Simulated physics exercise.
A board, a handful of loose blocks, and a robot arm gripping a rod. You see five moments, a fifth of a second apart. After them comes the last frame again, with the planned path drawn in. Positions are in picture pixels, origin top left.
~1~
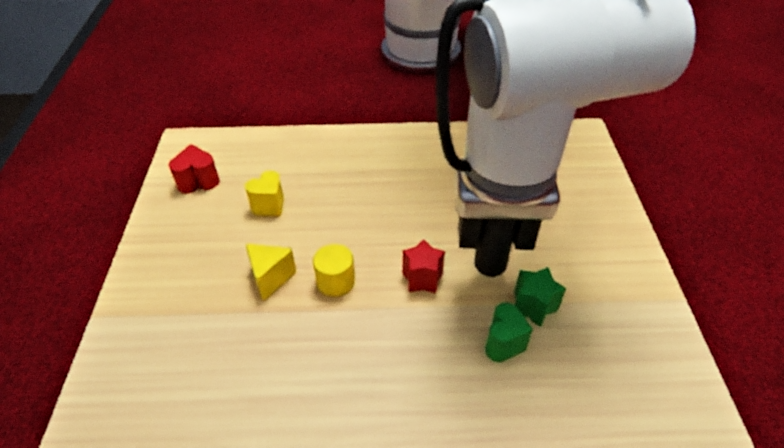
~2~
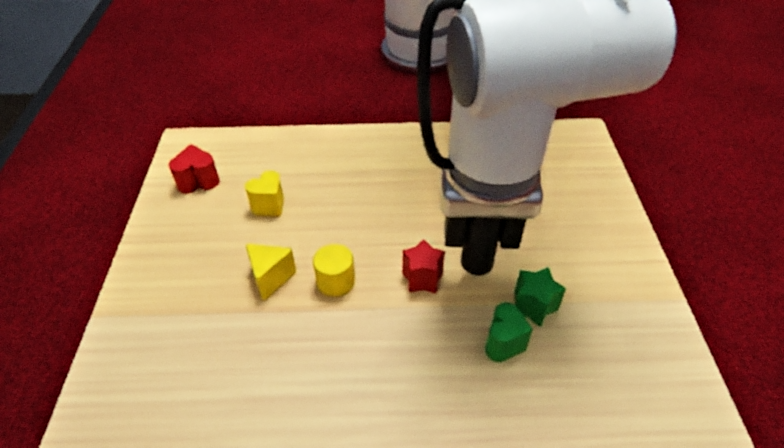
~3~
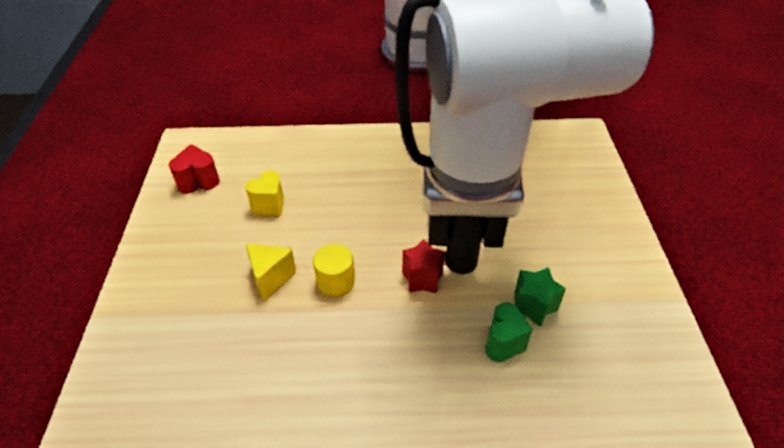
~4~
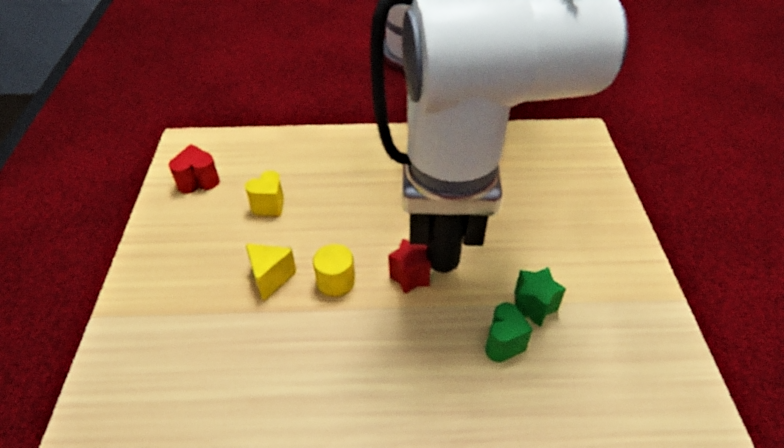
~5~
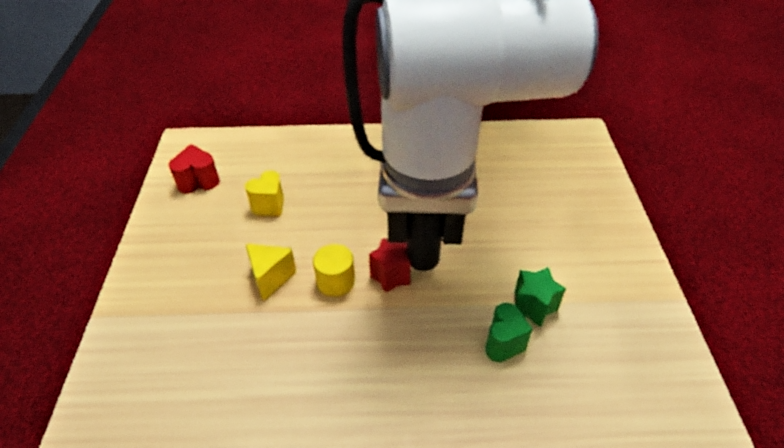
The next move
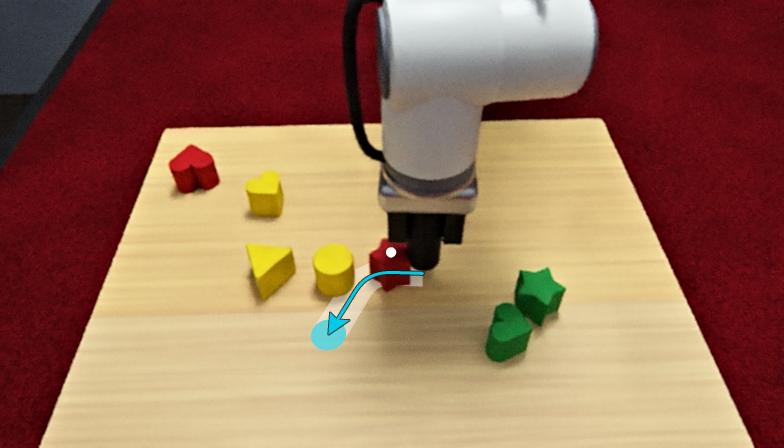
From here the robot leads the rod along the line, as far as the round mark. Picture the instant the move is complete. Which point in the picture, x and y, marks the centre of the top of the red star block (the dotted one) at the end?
About (323, 261).
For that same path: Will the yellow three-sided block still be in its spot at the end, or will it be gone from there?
Displaced, by a centimetre or more.
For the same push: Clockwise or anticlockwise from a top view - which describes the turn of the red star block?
Looking down, my answer is that the red star block rotates clockwise.
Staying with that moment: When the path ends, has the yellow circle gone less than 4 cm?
No, that is not how it ends up.
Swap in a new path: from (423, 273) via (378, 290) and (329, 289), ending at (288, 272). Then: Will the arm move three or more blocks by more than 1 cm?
That would be a yes.
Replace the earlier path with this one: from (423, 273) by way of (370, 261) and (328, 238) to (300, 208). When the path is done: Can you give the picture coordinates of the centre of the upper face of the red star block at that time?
My estimate: (306, 236).
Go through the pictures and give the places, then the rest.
In the first picture, tip of the rod (490, 264), middles of tops, yellow three-sided block (265, 256), yellow circle (333, 258), red star block (424, 255).
In the second picture, rod (477, 263), nothing pushed.
In the third picture, rod (461, 262), nothing pushed.
In the fourth picture, rod (443, 260), red star block (411, 253).
In the fifth picture, rod (423, 259), yellow three-sided block (265, 256), yellow circle (333, 258), red star block (391, 252).
The line goes from (423, 273) over (380, 274) and (350, 299) to (328, 335); the dot is on the red star block.
On the path given first. One third of the way, rod (378, 259); yellow circle (308, 262); red star block (346, 250).
Two thirds of the way, rod (349, 285); yellow three-sided block (253, 253), turned 15° anticlockwise; yellow circle (284, 264); red star block (323, 260), turned 40° clockwise.
At the end, rod (326, 321); yellow three-sided block (253, 253), turned 15° anticlockwise; yellow circle (283, 264); red star block (323, 261), turned 45° clockwise.
